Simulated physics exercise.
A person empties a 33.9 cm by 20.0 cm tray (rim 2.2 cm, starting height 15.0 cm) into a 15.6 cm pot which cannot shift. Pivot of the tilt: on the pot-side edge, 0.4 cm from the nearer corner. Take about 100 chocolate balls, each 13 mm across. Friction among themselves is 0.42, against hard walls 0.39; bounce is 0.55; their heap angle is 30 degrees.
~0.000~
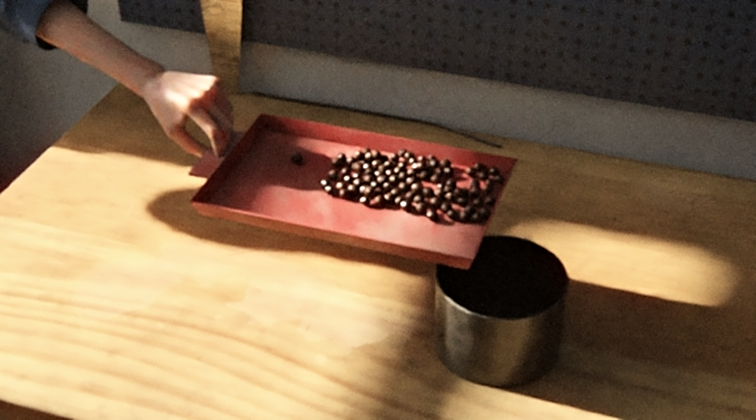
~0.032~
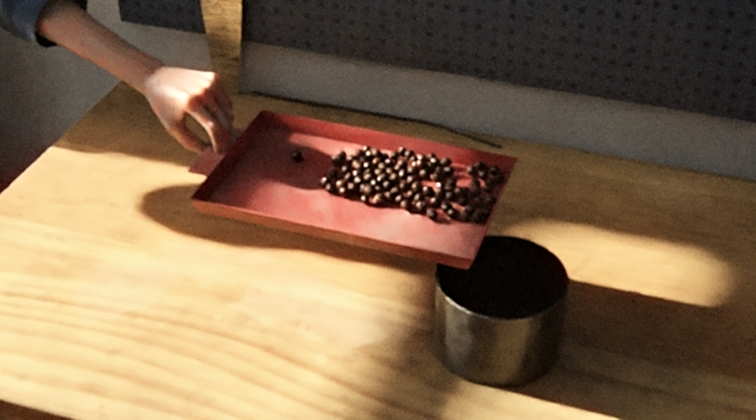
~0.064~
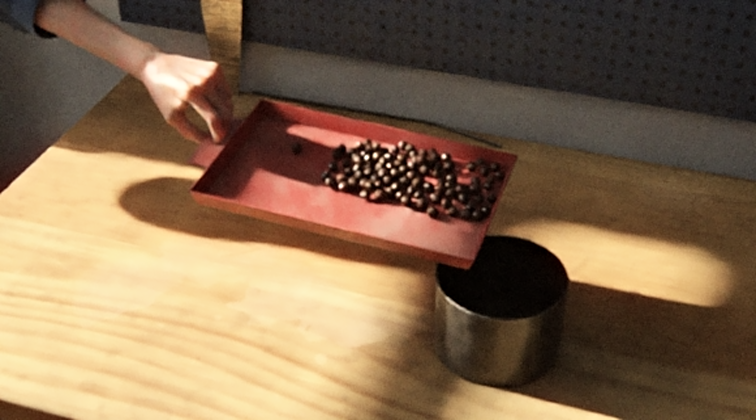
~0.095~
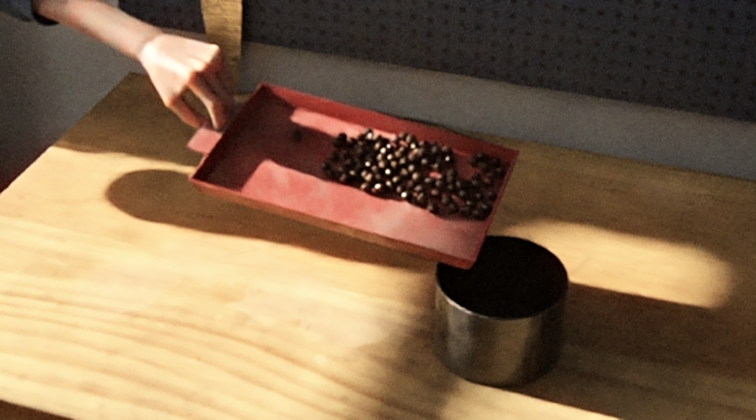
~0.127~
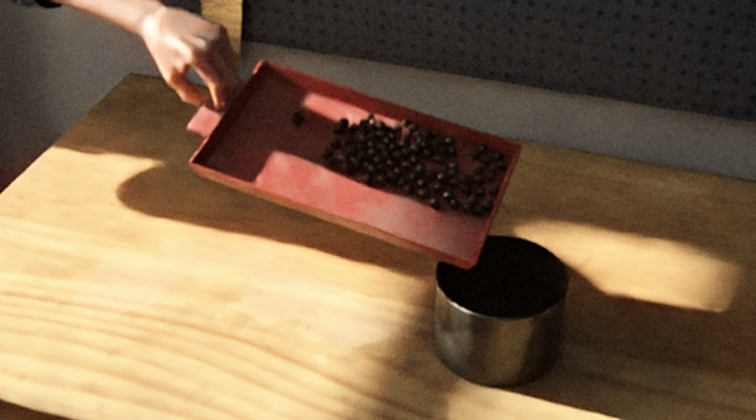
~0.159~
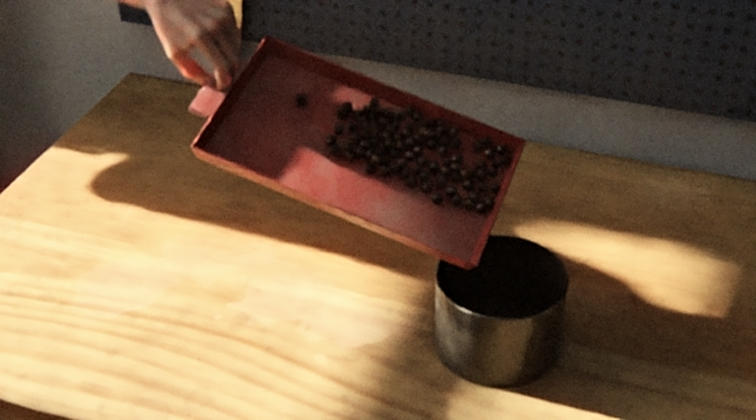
On a pale wooden tabletop against a grey wall with a dark dotted panel, seen from above at an angle, sunlight and shadow fall in patches. A hand at upper left grips a shallow red tray holding small, round, shiny dark brown pieces, beside a dark metal pot at lower right. The hand raises the tray's left end, tilting it steadily towards the pot, while the pieces stay bunched and the camera stays still.
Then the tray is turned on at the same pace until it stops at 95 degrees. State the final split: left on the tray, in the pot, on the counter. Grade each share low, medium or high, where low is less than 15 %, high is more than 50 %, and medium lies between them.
Shares - tray: Low, pot: Medium, counter: High.
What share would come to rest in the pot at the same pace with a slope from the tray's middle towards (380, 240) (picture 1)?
About 0 per cent.
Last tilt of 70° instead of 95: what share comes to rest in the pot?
I'd put it at close to 25 per cent.
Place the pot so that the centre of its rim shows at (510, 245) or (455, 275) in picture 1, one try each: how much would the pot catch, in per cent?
Near 0 and 0 percent, one try each.
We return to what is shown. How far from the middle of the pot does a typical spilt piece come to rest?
Roughly 32 cm from the centre.
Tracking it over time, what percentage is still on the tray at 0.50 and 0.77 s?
The figures go 95 and then 0.
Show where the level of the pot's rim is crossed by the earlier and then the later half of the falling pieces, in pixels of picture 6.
Earlier half at about (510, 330), later half at about (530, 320) in pixels.
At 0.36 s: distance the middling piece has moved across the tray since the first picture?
Displacement on the tray: About 3 cm.
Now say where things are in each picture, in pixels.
In the first frame, tray tilt 0 degrees, front corners at (198, 199) and (469, 254); middle of the pieces at (412, 182); pot at (502, 275).
In the second frame, tray tilt 1 degrees, front corners at (198, 196) and (469, 254); middle of the pieces at (412, 181).
In the third frame, tray tilt 3 degrees, front corners at (197, 189) and (469, 255), lowest corner right front; middle of the pieces at (413, 176).
In the fourth frame, tray tilt 7 degrees, front corners at (197, 177) and (470, 255), lowest corner right front; middle of the pieces at (413, 169).
In the fifth frame, tray tilt 13 degrees, front corners at (198, 161) and (471, 257), lowest corner right front; middle of the pieces at (415, 160).
In the sixth frame, tray tilt 19 degrees, front corners at (200, 145) and (473, 258), lowest corner right front; middle of the pieces at (418, 151); pot at (502, 275). The tray's pace is about 190 degrees a second.
After 0.36 s, tilt 58 degrees; the tray holds 100 %, the pot 0 %.
After 0.50 s, tilt 84 degrees; the tray holds 95 %, the pot 0 %.
Then, at 0.77 s, tilt 95 degrees; the tray holds 0 %, the pot 25 %.
In the end, at 1.8 s, tray 0 %, pot 25 %, counter 75 %.
